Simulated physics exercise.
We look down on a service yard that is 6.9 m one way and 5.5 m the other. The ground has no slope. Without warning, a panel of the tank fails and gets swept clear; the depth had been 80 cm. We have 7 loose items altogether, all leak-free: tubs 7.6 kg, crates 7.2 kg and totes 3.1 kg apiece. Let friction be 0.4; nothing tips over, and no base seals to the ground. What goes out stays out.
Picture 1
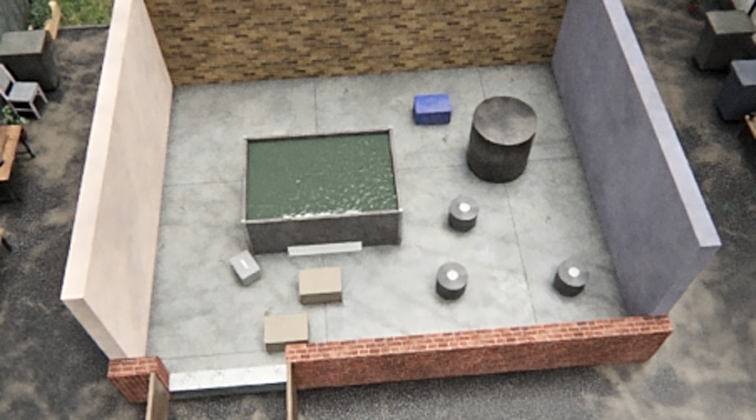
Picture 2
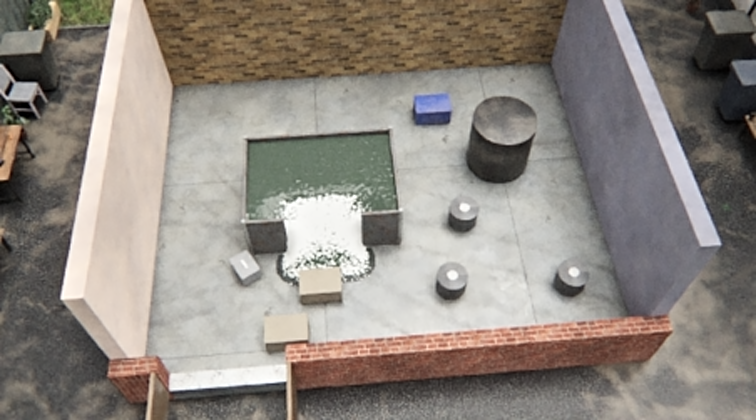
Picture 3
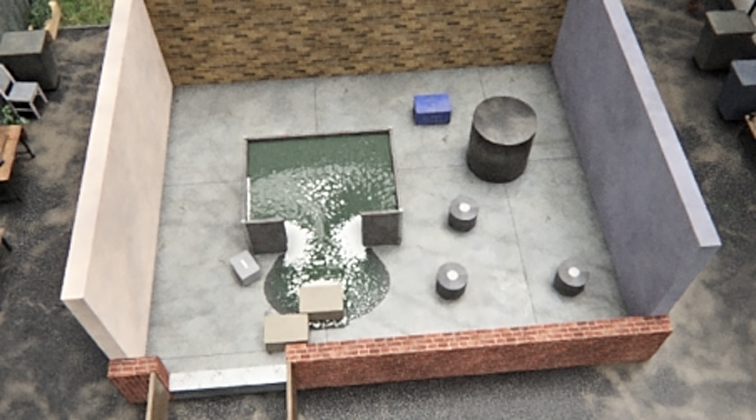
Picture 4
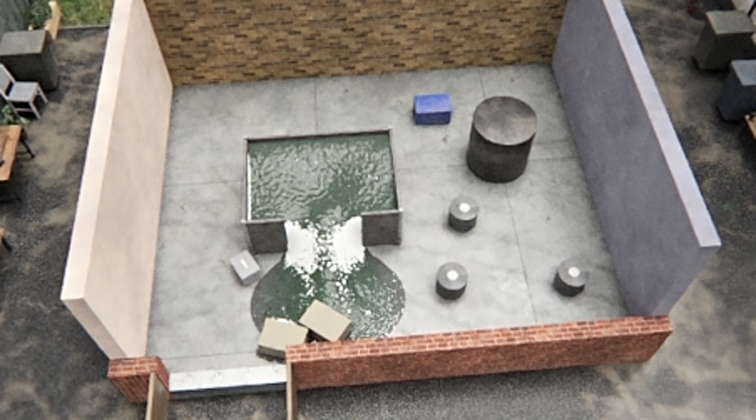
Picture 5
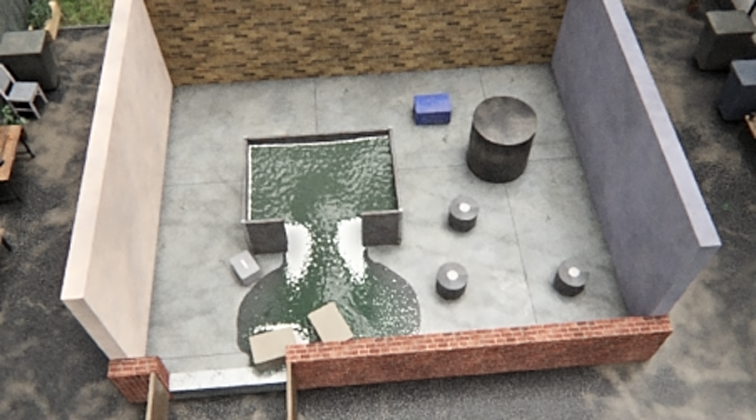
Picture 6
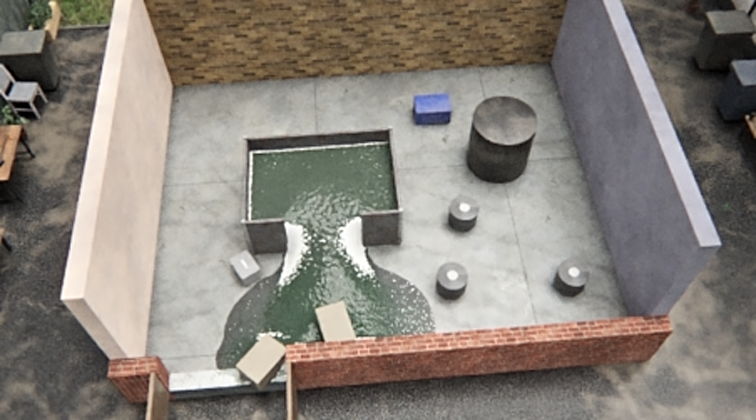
Green water bursts through the front of a walled tank in a paved yard, foaming white at the gap. It spreads across the floor and reaches two tan boxes, pushing and turning them toward the front brick wall, while the blue crate and dark cylinders stay put.
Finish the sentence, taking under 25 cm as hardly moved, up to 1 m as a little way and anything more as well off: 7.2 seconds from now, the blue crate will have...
The blue crate will have gone a little way.
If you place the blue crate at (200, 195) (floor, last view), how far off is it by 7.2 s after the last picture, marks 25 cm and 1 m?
Short answer: It drifts a great distance.
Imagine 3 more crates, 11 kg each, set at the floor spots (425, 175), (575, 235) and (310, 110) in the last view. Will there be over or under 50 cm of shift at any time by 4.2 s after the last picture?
Well, in that order it's lower, higher and lower.
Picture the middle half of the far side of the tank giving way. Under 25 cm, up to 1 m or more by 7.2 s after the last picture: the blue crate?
The answer: The blue crate is taken far off.
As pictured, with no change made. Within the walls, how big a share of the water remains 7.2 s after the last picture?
Somewhere near 70 percent, give or take.
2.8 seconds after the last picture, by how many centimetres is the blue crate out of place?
Around 0 cm from the start by that time.
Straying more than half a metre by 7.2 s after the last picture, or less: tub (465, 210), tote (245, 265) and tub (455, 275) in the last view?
Results in listed order: Falls short / falls short / exceeds.
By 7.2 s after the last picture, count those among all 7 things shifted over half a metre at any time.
That makes 4.
Then, 0.9 s after the last picture the blue crate is near (433, 103), 0.0 m from its start, aground; 1 of 7 are out; 1 afloat.
Then, 2.8 s after the last picture the blue crate is near (433, 103), 0.0 m from its start, aground; 1 of 7 are out; 2 afloat.
Then, 4.8 s after the last picture the blue crate is near (433, 103), 0.0 m from its start, aground; 1 of 7 are out; 2 afloat.
Then, 7.2 s after the last picture the blue crate is near (429, 125), 0.5 m from its start, aground; 1 of 7 are out; 1 afloat.
